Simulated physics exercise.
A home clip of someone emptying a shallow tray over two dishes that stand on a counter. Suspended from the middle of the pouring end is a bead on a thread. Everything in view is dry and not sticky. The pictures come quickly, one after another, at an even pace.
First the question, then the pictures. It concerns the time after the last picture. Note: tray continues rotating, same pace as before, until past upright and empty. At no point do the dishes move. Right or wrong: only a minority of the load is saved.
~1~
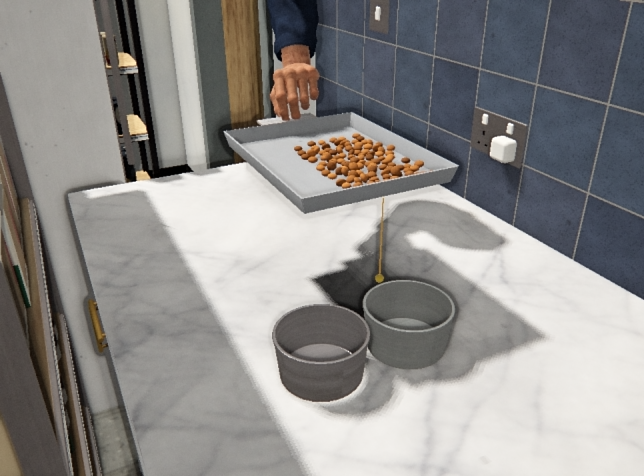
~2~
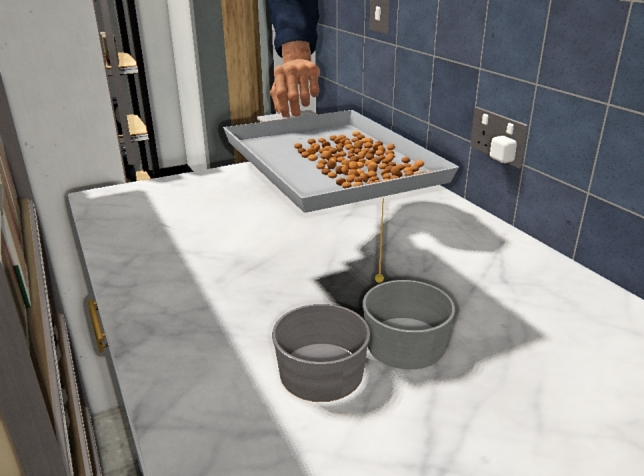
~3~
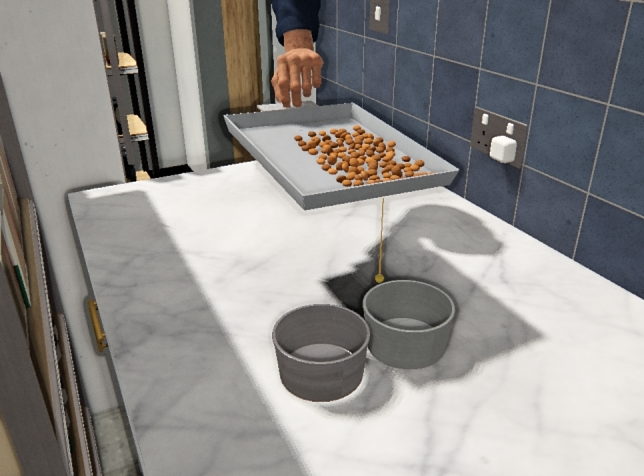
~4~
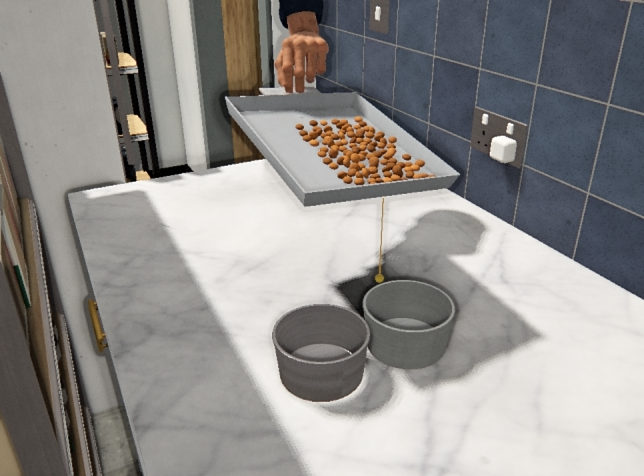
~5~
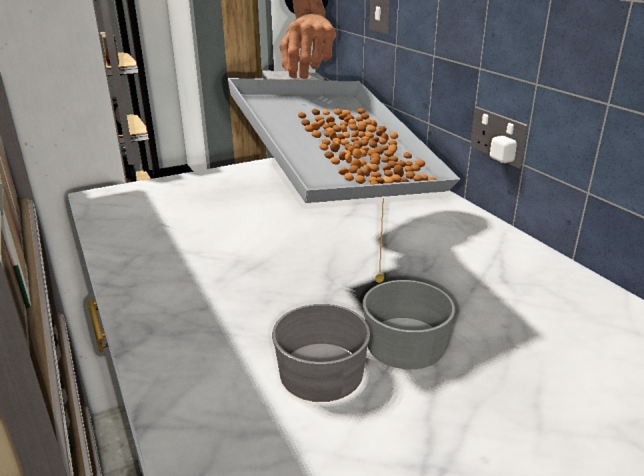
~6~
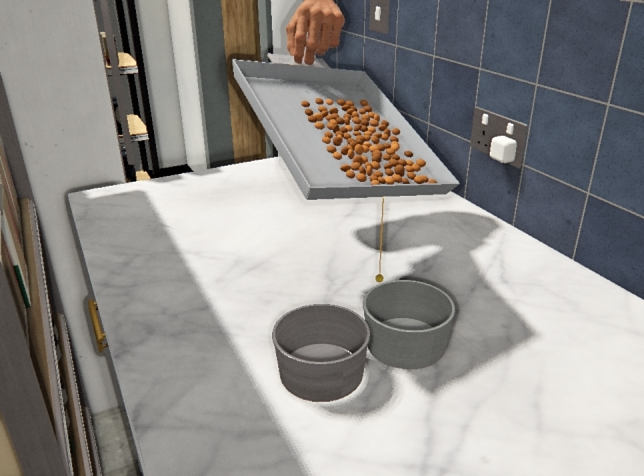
Right, only a minority is saved.
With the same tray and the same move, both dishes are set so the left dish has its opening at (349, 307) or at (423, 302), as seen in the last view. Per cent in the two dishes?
Close to 90 in a hundred, then close to 40 in a hundred.
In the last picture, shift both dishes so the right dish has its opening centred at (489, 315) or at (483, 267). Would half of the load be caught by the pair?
At place one not up to half; at place two in excess of half.
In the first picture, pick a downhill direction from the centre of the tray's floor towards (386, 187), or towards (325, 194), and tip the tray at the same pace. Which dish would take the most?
Result, try one: Dish at right; try two: Dish at left.
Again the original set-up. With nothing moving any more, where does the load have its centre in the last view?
Near (455, 316), more or less.
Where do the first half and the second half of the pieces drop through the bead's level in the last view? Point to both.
The opening part goes through (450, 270); what follows goes through (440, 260).
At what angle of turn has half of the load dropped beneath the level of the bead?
It is at around 100 degrees by then.
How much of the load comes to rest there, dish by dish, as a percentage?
About 0 % ends in the left dish and about 10 % in the right dish.
Soon, tray tipped steeply; all on the tray.
A while on, tray tipped past a quarter turn; about a quarter on the tray; a small part in the right dish; about half outside both; about a quarter in the air.
Towards the end, tray tipped past a quarter turn; a small part in the right dish; most outside both.
Finally, tray tipped past a quarter turn; none in the left dish; a small part in the right dish; most outside both.
